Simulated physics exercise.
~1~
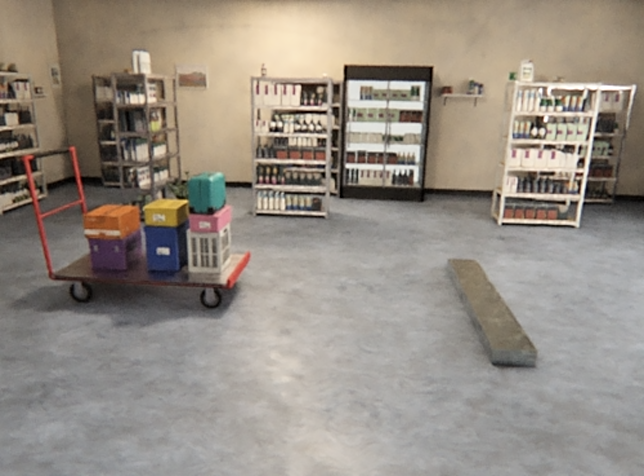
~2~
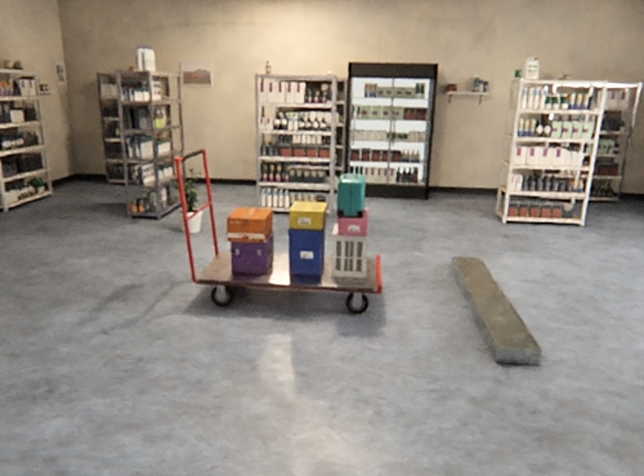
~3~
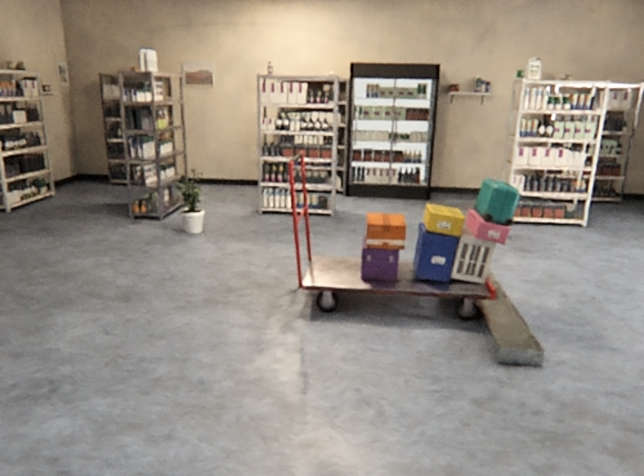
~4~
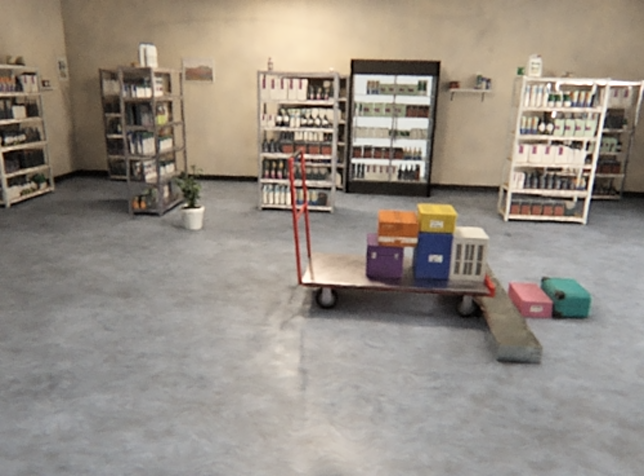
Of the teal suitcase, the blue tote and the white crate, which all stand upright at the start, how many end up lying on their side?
Just one does. The teal suitcase ends on its side on the floor, while the blue tote and the white crate stay standing on the trolley.
A red-handled flatbed trolley stands at the left of a grey-floored storeroom with stocked shelves along the back wall, seen from the front by a slightly swaying camera. It carries an orange carton on a purple toolbox, a yellow tote on a blue one, and a teal suitcase atop a pink tote and white crate. The trolley rolls right and stops at a low kerb. The stacks shift forward, and the teal suitcase and pink tote tip off the front. They end on the floor beyond the trolley, the suitcase on its side, while the other five pieces stay aboard.
